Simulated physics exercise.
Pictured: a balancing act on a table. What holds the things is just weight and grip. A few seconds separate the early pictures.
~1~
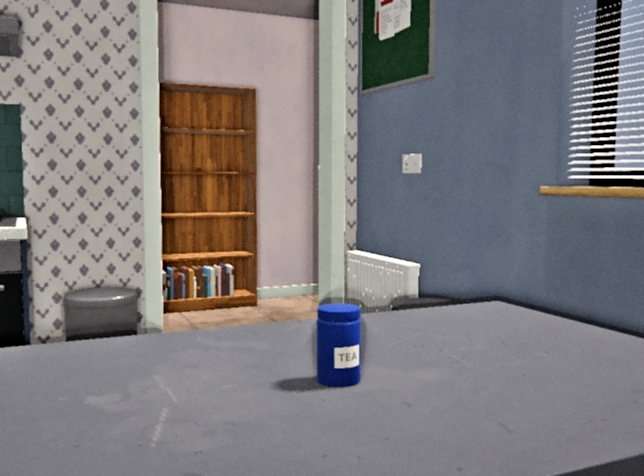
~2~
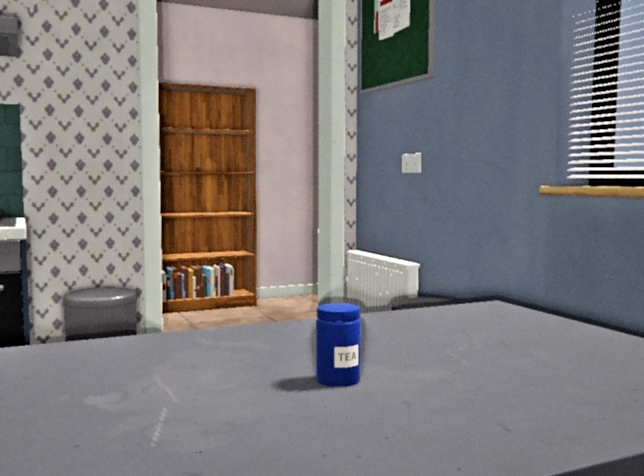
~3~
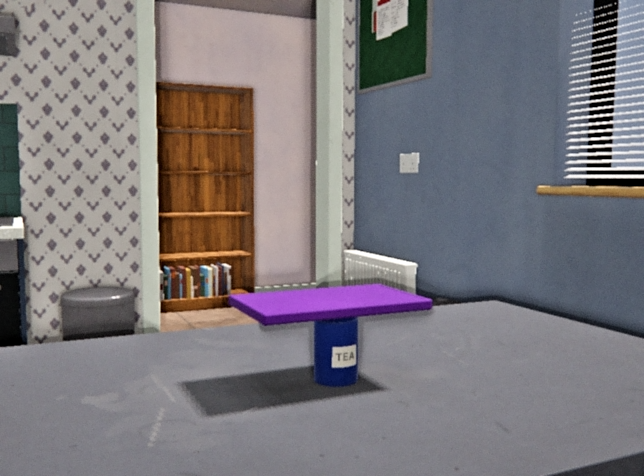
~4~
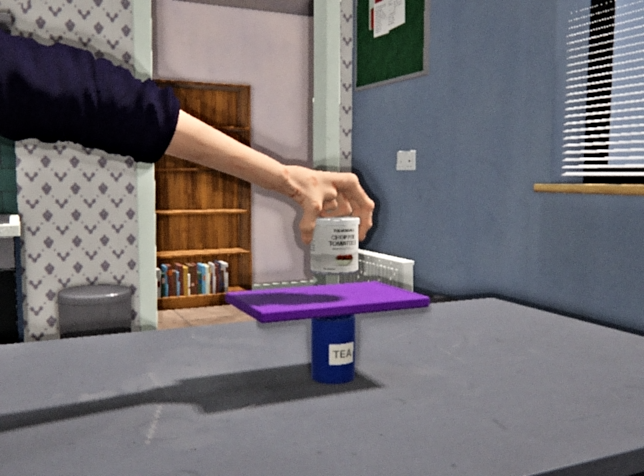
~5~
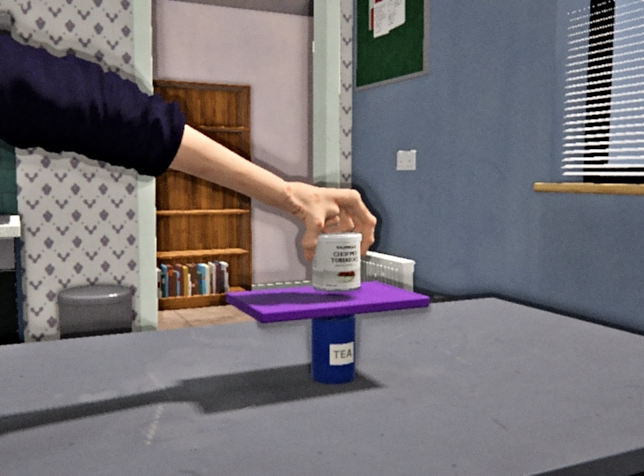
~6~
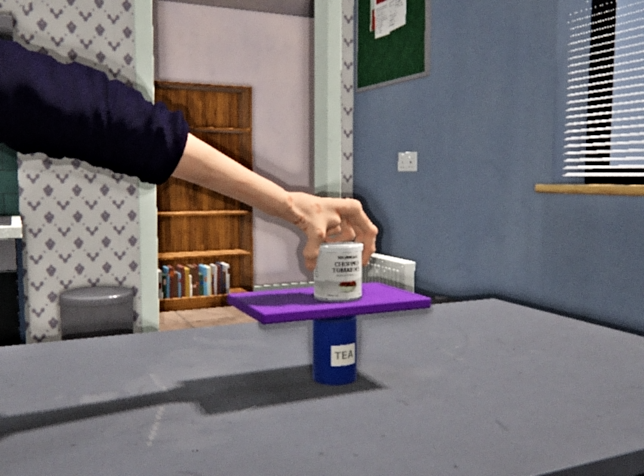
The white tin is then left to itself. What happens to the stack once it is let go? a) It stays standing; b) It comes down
The answer is a.
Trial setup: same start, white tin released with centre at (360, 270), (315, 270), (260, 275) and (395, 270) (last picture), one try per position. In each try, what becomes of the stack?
Stands firm, stands firm, topples, topples.
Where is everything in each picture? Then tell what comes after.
In the first frame, the last thing is not in view yet.
In the second frame, the last thing is not in view yet.
In the third frame, the last thing is not in view yet; purple lid (329, 302).
In the fourth frame, on its way; white tin (334, 245); purple lid (326, 300).
In the fifth frame, on its way; white tin (337, 261); purple lid (326, 300).
In the sixth frame, in place under the hand; white tin (338, 271); purple lid (328, 301).
Then, 0.20 s past the last view, nothing moves.
Then, 0.50 s past the last view, white tin resting near (338, 272).
Finally, all 3 still in place. Final places as the last picture's camera would see them, white tin near (338, 272). The stack holds.
